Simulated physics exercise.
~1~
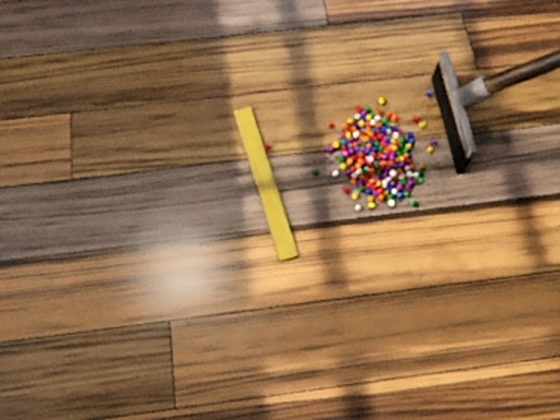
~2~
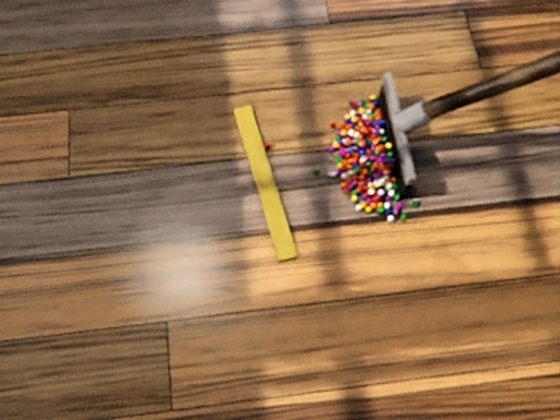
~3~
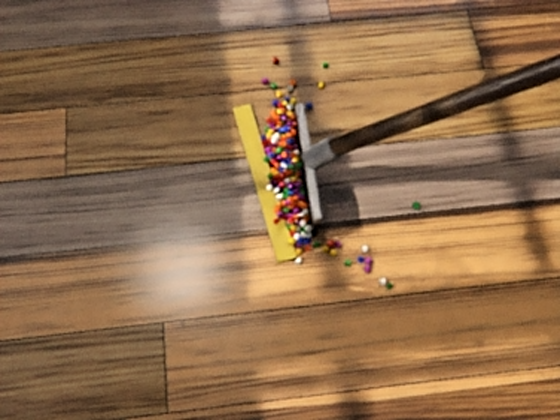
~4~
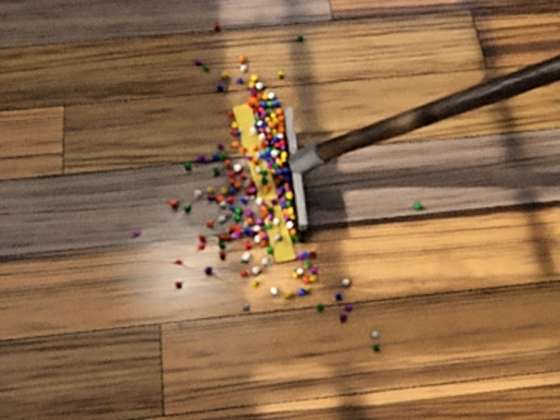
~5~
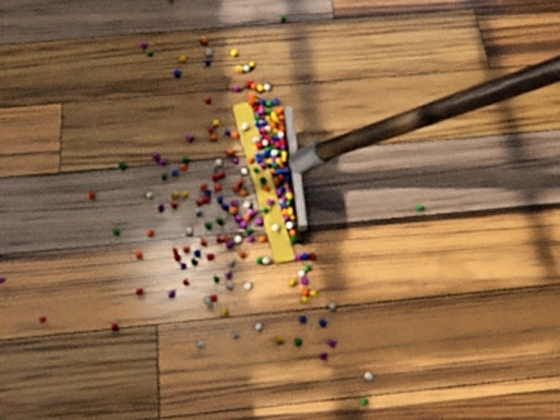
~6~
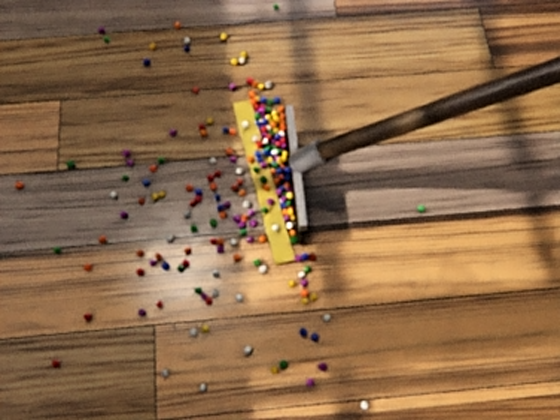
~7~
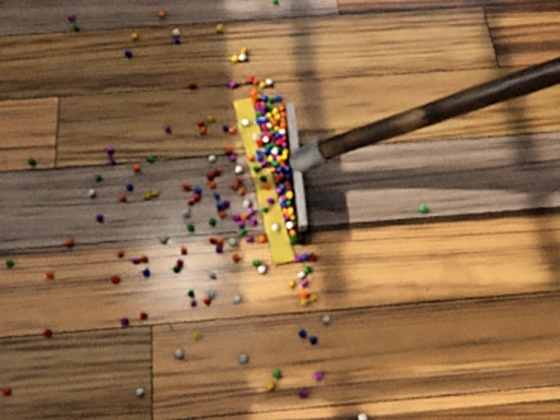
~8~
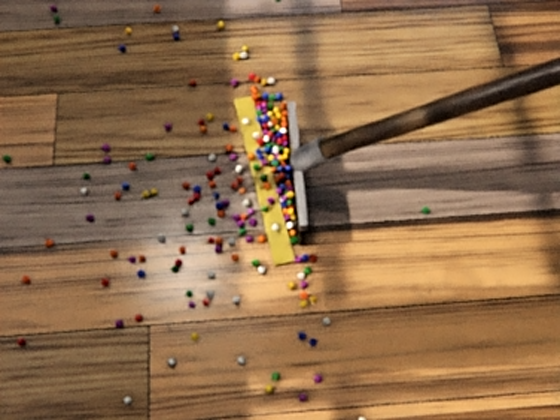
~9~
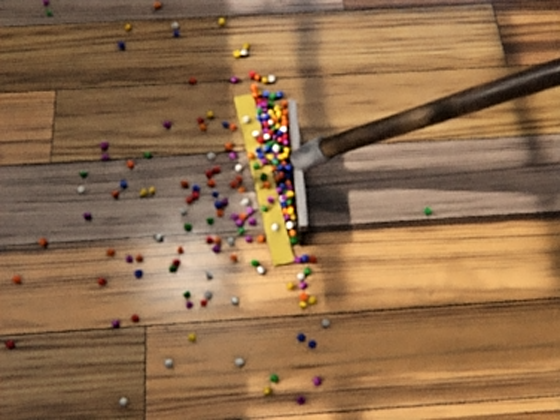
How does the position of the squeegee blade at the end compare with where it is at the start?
At the start the blade stands to the right of the bead pile, well away from the yellow strip. At the end it is farther left and slightly lower, close beside the strip with beads packed in between.
On a wooden floor, a squeegee pushes colorful beads left against a yellow strip, scattering many past it.
